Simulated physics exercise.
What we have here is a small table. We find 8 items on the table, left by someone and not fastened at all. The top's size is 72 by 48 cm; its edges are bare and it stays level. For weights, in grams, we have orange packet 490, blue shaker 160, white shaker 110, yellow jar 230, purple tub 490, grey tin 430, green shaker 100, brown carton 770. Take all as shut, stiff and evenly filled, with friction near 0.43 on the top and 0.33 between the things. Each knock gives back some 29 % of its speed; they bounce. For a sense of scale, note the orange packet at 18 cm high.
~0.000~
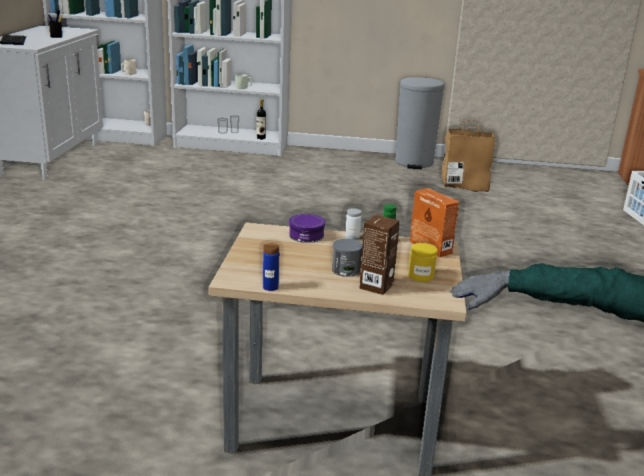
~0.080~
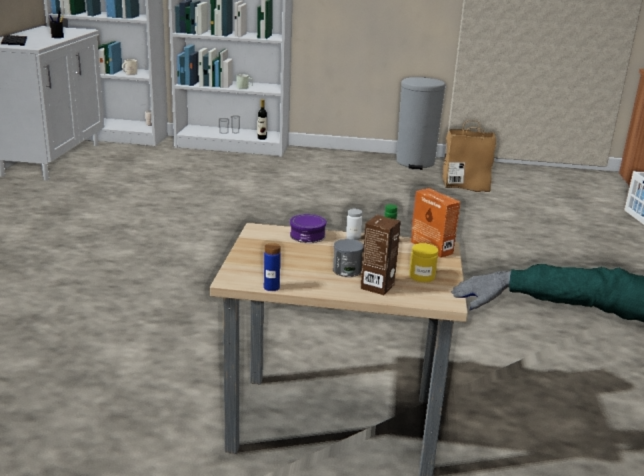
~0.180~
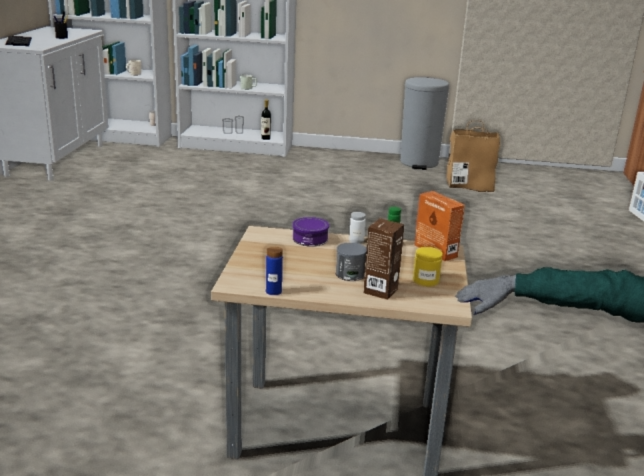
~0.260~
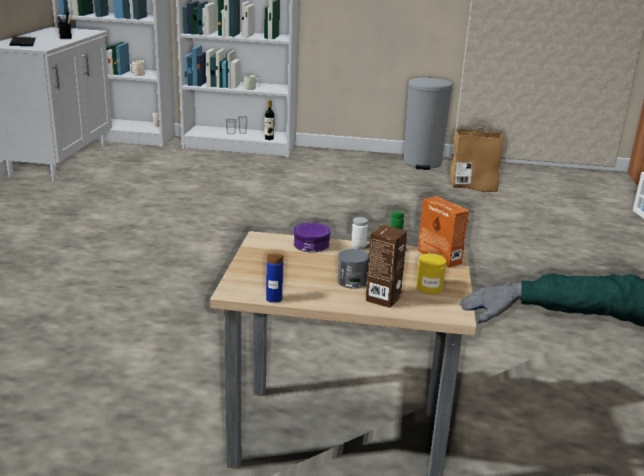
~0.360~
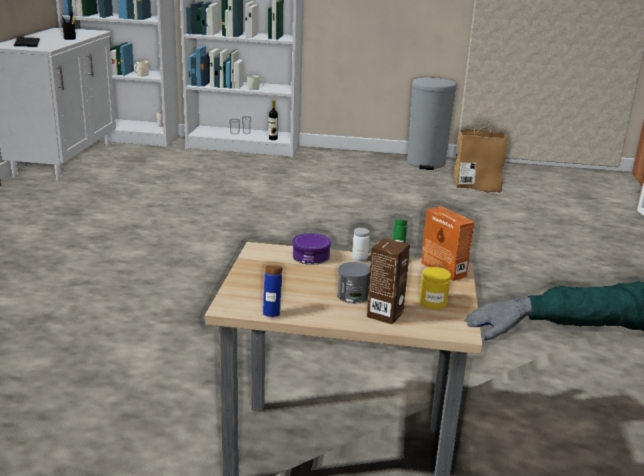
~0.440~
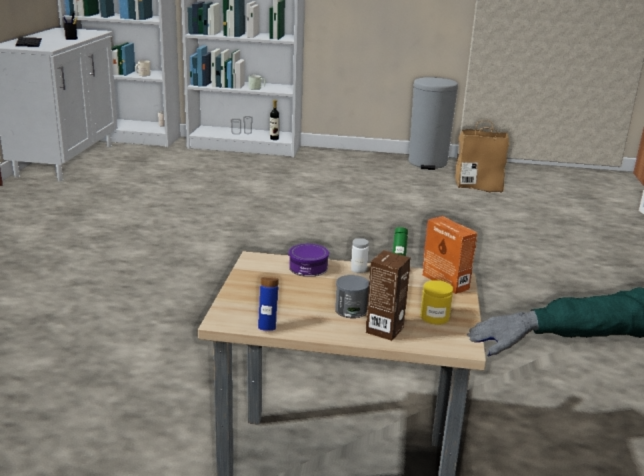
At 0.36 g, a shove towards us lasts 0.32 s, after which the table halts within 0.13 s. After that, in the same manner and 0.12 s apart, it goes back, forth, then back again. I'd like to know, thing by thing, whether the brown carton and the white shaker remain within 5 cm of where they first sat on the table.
Brown carton: It does not; white shaker: It does.
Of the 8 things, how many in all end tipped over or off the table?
I get 3.
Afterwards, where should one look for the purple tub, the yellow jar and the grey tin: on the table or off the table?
Purple tub: Stays in bounds; yellow jar: Stays in bounds; grey tin: Stays in bounds.
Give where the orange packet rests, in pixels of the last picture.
Roughly pixel (447, 224).
Around 0.74 s, table shifted 23 cm; blue shaker and brown carton now off the table; white shaker shifted 8 cm near (358, 266); green shaker on its side.
Around 1.14 s, green shaker now off the table; white shaker shifted 2 cm near (366, 227); orange packet shifted 2 cm.
Around 1.54 s, table shifted 21 cm.
Around 2.14 s, table shifted 2 cm; white shaker shifted 8 cm near (364, 237); yellow jar shifted 8 cm; grey tin shifted 8 cm.
Finally (2.9 s), off the table, blue shaker, green shaker and brown carton; the other 5 still in place (within 5 cm). Final places as that camera would see them, white shaker near (366, 226).
